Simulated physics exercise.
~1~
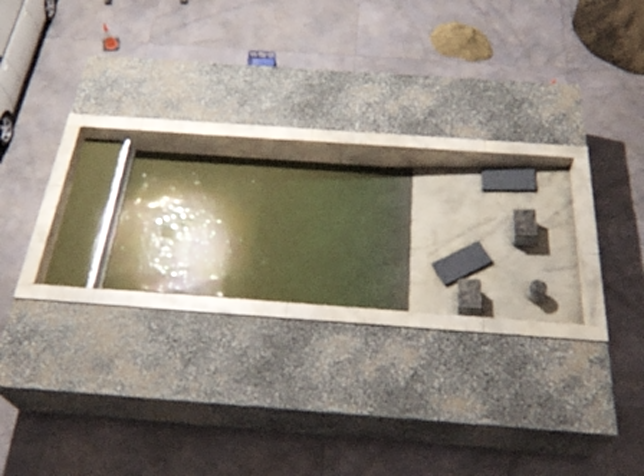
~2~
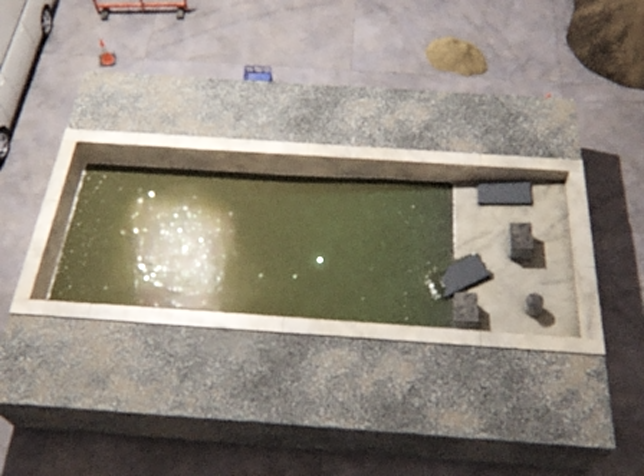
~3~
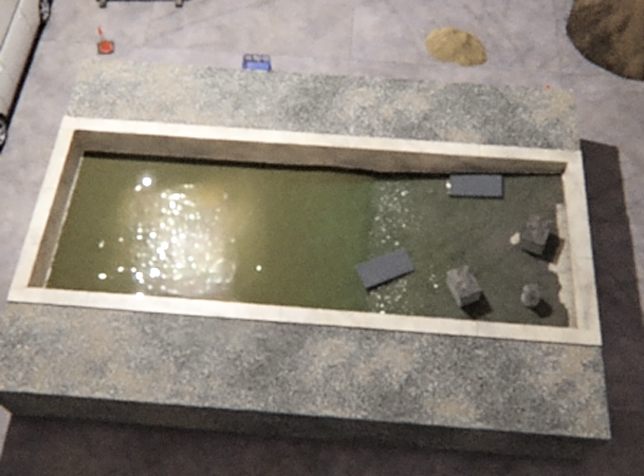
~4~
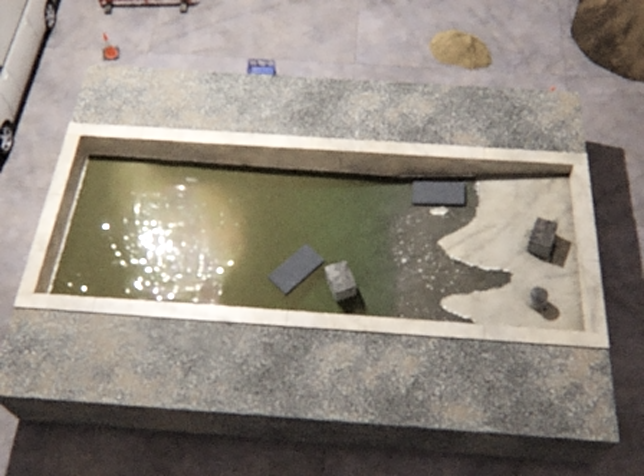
In the video, a white barrier is gone from the left end of a long basin and green water surges up the pale slope on the right, shifting dark slabs and blocks, before receding in jagged edges with a slab and block carried well left.
